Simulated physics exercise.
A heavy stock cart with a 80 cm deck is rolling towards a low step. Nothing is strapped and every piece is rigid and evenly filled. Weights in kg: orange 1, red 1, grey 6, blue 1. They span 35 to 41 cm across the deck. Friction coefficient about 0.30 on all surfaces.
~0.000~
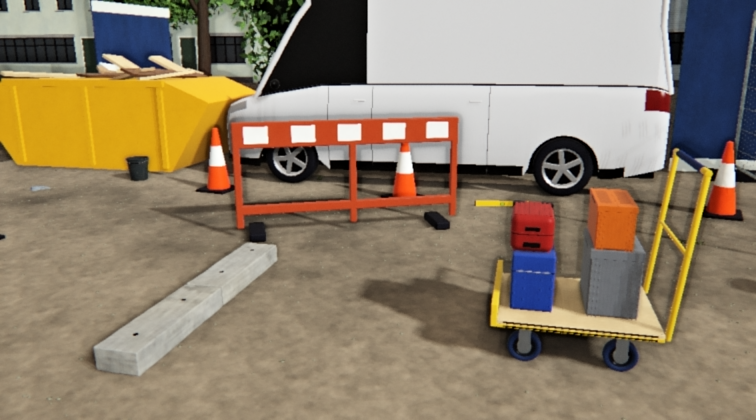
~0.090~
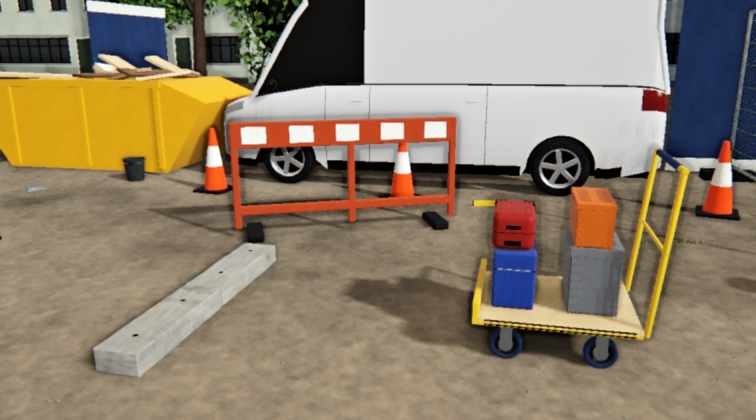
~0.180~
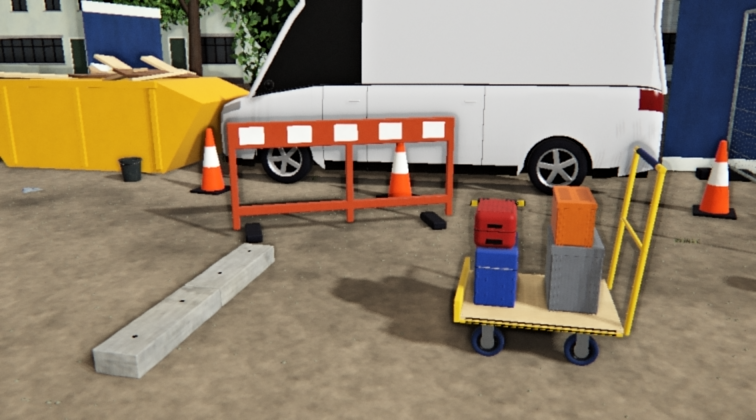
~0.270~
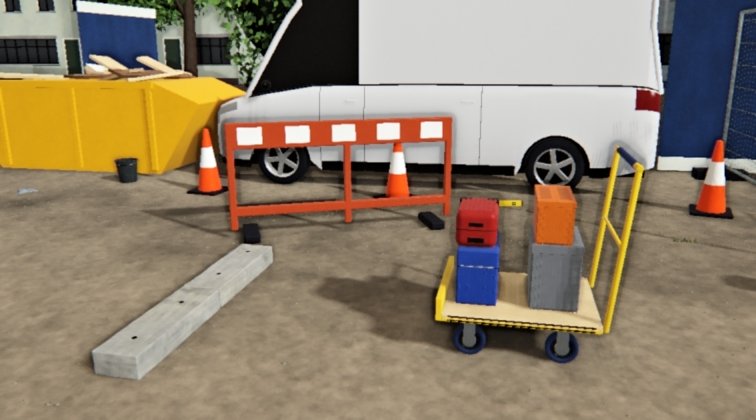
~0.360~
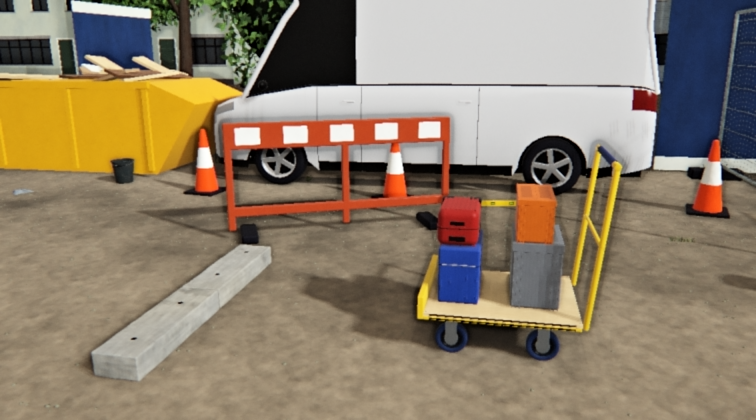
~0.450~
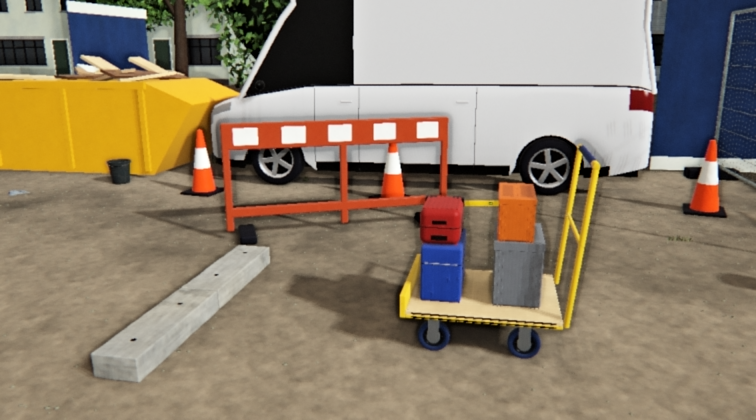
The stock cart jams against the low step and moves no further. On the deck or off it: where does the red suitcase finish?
In the end the red suitcase flies off.
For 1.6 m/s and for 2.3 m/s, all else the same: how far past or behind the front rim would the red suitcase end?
About 70 cm past and 110 cm past.
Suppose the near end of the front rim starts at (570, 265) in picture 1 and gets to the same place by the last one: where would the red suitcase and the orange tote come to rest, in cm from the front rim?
In that case red 110 past, orange 90 past.
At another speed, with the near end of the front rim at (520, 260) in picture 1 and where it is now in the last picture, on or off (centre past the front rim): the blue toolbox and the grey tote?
In that case blue on, grey on.
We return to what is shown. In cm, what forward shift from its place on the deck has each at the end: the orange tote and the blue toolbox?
Orange 25, blue 5.
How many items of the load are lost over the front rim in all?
1 in all.
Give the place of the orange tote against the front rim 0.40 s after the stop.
About 35 cm behind the rim.
The wheels strike at 1.62 s.
After 2.02 s the red suitcase is 11 cm past the rim, tilted 60°, near (183, 227) in the last picture's view.
After 2.42 s the red suitcase is 45 cm past the rim, tilted 180°, near (141, 289) in the last picture's view.
Final state at 2.6 s, past the rim, red suitcase; behind it, orange tote, grey tote and blue toolbox.
